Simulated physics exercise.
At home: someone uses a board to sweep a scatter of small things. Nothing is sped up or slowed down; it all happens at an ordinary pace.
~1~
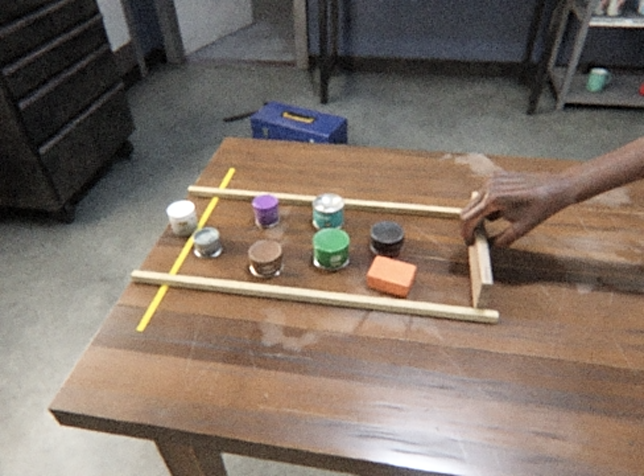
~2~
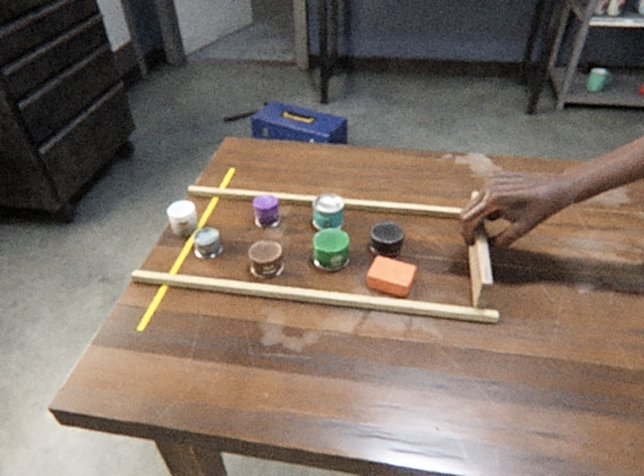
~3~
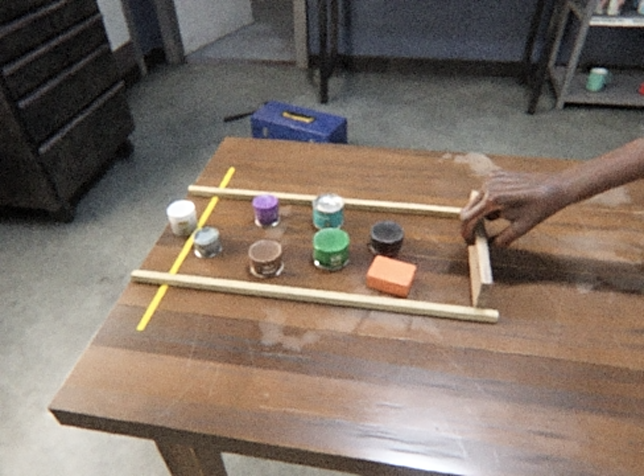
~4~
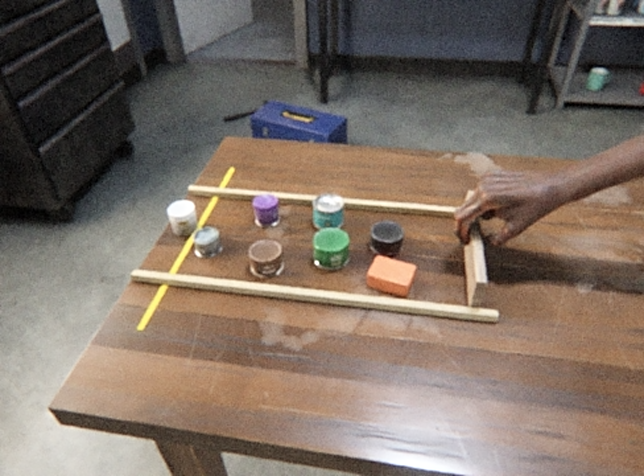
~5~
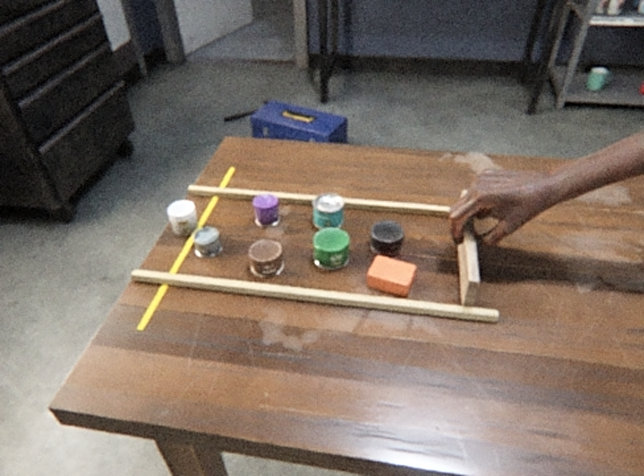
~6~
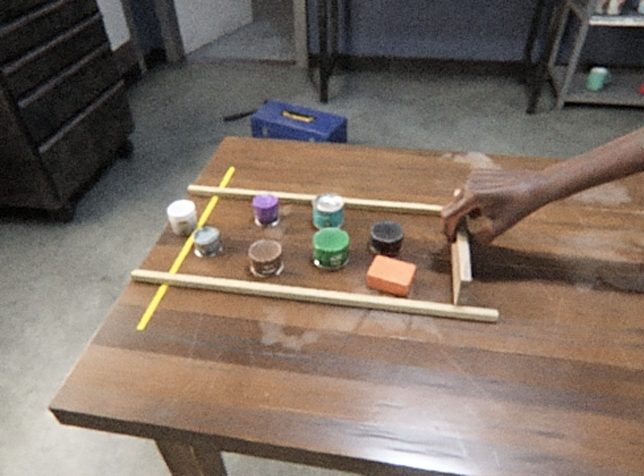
A hand slides an upright board slightly left between two wooden strips toward small containers.
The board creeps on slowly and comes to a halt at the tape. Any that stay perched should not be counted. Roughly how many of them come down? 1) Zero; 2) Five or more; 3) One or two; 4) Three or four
Answer: 4.
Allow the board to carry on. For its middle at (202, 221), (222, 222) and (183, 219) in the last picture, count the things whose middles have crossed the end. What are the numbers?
First 3, then 0, then 4.
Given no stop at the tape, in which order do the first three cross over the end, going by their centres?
First the grey pot, then the brown tin, then the white tub.
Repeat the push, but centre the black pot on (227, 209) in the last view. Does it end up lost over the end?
It goes over.
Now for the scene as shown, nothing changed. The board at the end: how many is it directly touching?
That makes 4.
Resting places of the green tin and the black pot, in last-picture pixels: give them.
Near (171, 234) and (185, 216).
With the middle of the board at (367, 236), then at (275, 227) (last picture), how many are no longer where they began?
At the one place 3, at the other 7.
Soon after, none off yet; white tub at rest near (183, 218); grey pot at rest near (207, 242); purple tin at rest near (267, 210).
After that, none off yet; white tub at rest near (183, 218); grey pot displaced a little near (198, 239); purple tin displaced about its own width near (246, 209).
In the end, the number that fall off is three or four; gone, brown tin, purple tin, grey pot and white tub.
